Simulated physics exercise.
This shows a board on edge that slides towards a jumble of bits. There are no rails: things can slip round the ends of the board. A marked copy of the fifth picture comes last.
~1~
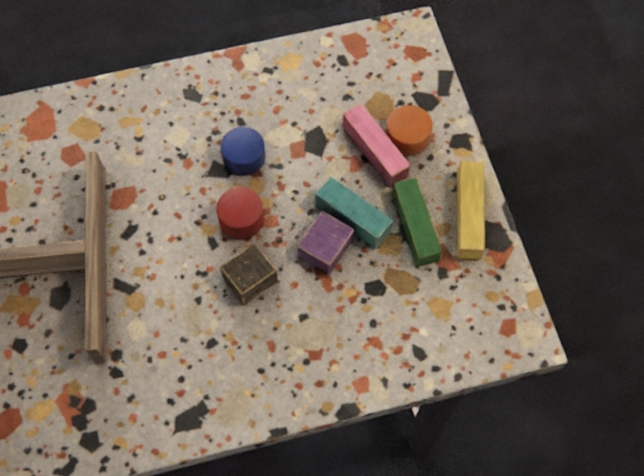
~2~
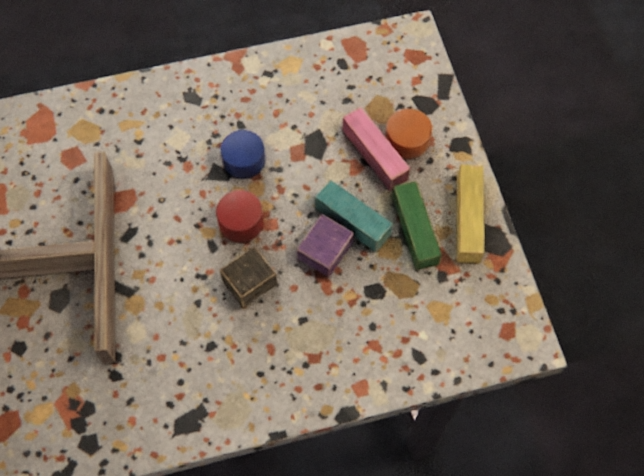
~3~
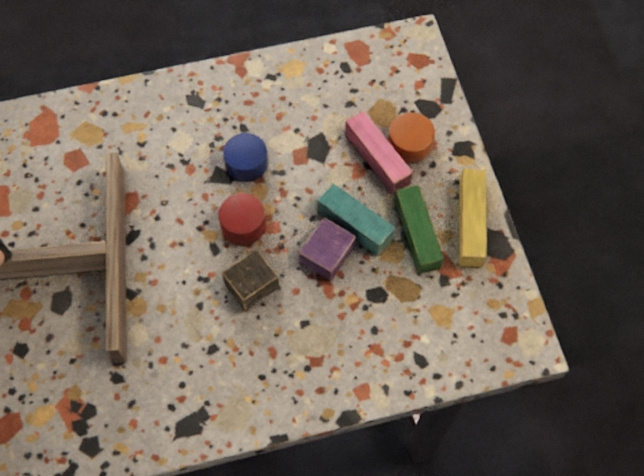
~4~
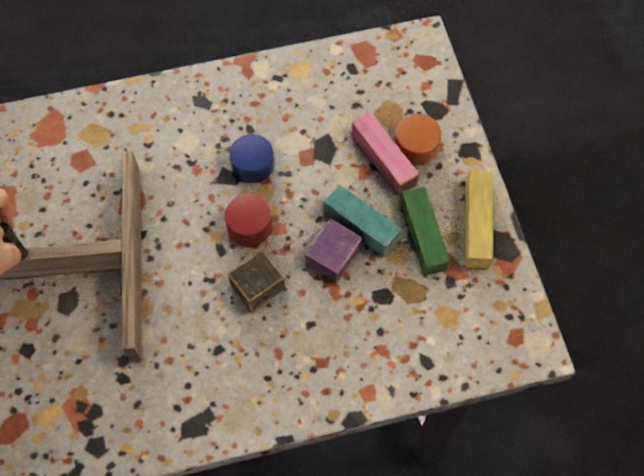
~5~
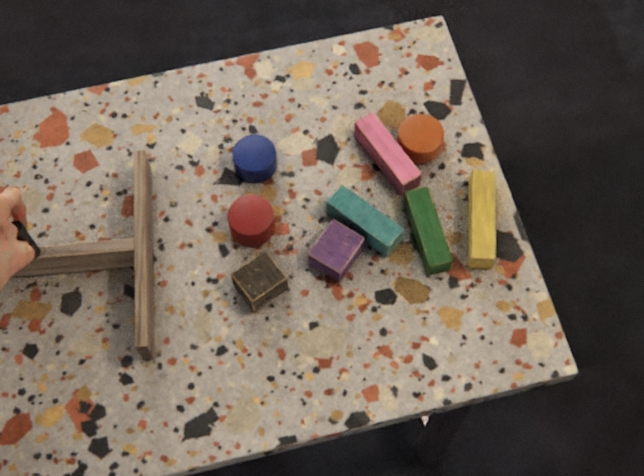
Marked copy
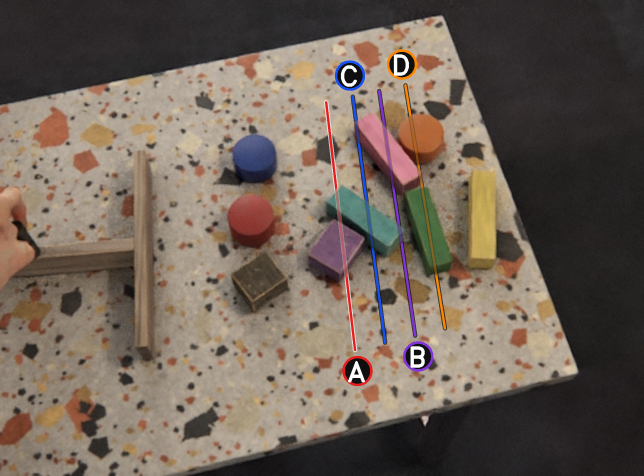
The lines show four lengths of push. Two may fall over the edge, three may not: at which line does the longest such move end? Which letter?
It can go as far as D.
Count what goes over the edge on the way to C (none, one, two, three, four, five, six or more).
By then, none.
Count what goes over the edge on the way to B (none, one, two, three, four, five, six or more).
The count is none.
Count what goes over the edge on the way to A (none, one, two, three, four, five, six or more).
By then, none.
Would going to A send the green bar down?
By then, no.
On the copy, A at (340, 218); B at (396, 205); C at (368, 212); D at (424, 199).
On D. First, board (244, 220); blue tin (269, 157); black block (282, 283).
Then, board (346, 197); yellow bar (488, 220); orange tin (435, 133).
Finally, board (422, 180); orange tin over the edge; yellow bar (528, 237); one fallen.
By contrast, A is within the limit but short; B is within the limit but short; C is within the limit but short.
